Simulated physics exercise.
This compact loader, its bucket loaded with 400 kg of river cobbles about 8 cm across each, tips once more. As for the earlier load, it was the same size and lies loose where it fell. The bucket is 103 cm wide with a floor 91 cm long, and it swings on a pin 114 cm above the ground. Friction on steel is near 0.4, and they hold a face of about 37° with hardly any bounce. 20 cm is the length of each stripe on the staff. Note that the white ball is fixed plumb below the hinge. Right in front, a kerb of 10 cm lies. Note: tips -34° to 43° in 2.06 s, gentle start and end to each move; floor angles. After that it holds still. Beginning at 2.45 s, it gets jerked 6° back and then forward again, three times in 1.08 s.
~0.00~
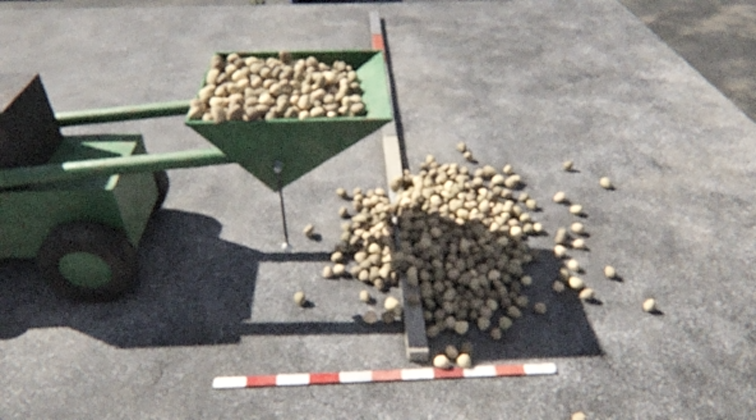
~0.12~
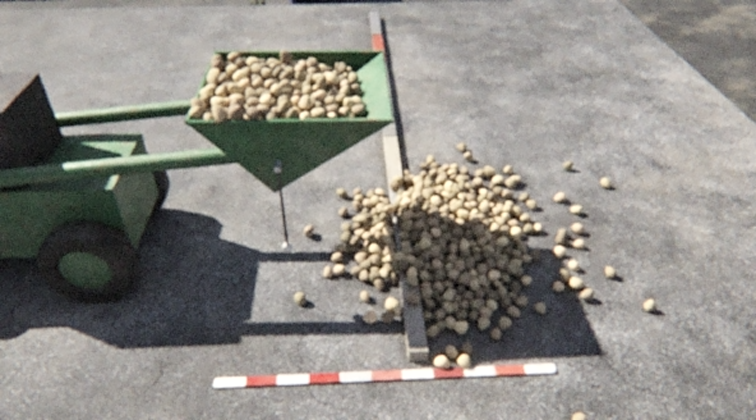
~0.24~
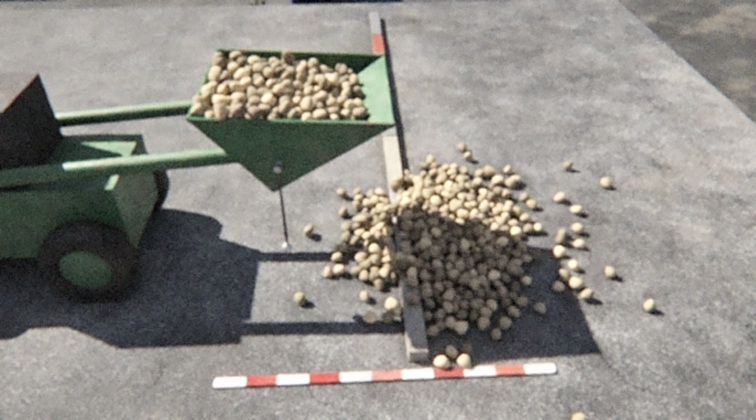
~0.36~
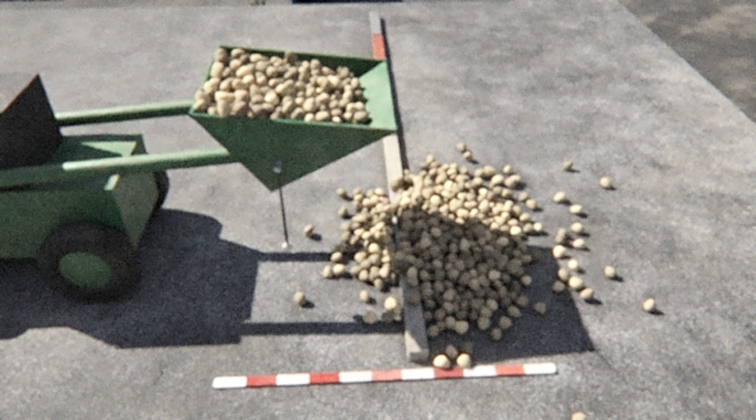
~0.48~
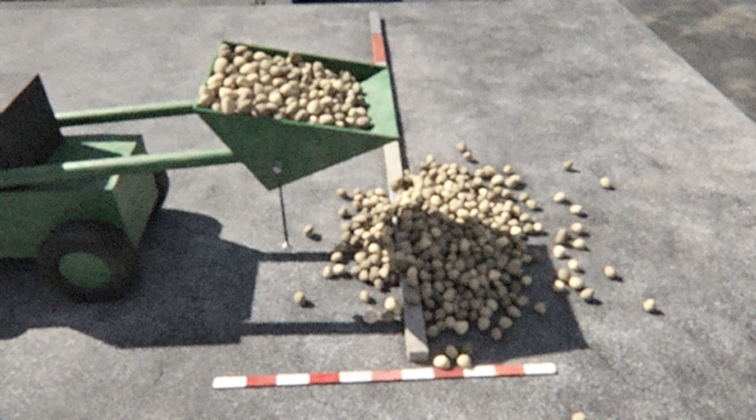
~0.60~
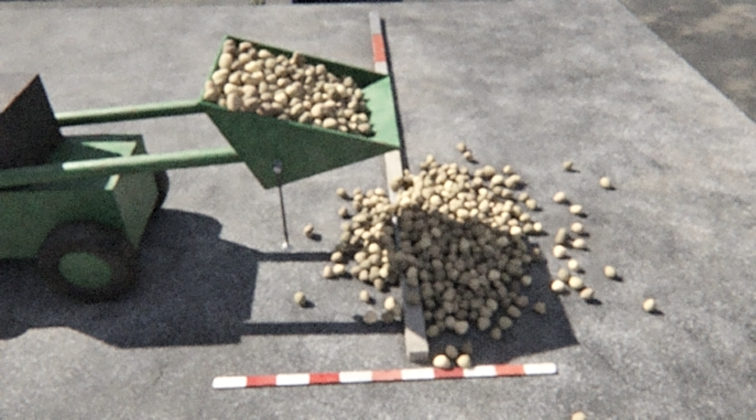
Green loader bucket full of rounded stones slowly tilting slightly down to the right, beside a loose heap lying across a kerb.
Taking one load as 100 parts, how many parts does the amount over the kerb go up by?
32 parts.
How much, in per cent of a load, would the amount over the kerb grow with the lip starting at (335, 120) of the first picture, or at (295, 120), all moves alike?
Roughly 0 and 0 per cent, in that order.
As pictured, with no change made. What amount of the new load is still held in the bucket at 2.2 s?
Roughly 10 per cent remains inside.
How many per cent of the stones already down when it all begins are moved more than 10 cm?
About 10 %.
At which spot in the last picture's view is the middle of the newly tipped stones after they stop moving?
In the last view, somewhere near (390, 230).
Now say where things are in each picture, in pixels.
The bucket is at -34°, its lip at (392, 120); the top of the load is at (257, 69). The earlier load is highest near (425, 213), 23 cm above ground level, 20 % on this side of the kerb, 80 % over the kerb, in the first frame.
The bucket is at -33°, its lip at (393, 121); the top of the load is at (245, 69); the stones move at 0.1 m/s on average, in the second frame.
The bucket is at -31°, its lip at (394, 125); the top of the load is at (239, 70); the stones move at 0.1 m/s on average, in the third frame.
Lip at (396, 131), floor tilted -28°, highest stones at (231, 67); the stones move at 0.1 m/s on average, in the fourth frame.
Lip at (398, 139), floor tilted -23°, highest stones at (235, 64); the stones move at 0.2 m/s on average, in the fifth frame.
The bucket is at -18°, its lip at (400, 148); the top of the load is at (237, 58); the stones move at 0.2 m/s on average, in the sixth frame.
After 1.5 s the floor is at 31°; in per cent of one load, 91 in the bucket, 29 on this side of the kerb, 80 over the kerb; the foremost stones are at (590, 222).
After 2.2 s the floor is at 43°; in per cent of one load, 12 in the bucket, 81 on this side of the kerb, 107 over the kerb; the foremost stones are at (590, 222).
After 4.0 s the floor is at 43°; in per cent of one load, 0 in the bucket, 88 on this side of the kerb, 113 over the kerb; the foremost stones are at (590, 222).
After 6.6 s the floor is at 43°; in per cent of one load, 0 in the bucket, 88 on this side of the kerb, 113 over the kerb; the foremost stones are at (590, 222). Net gain over the kerb, 32.
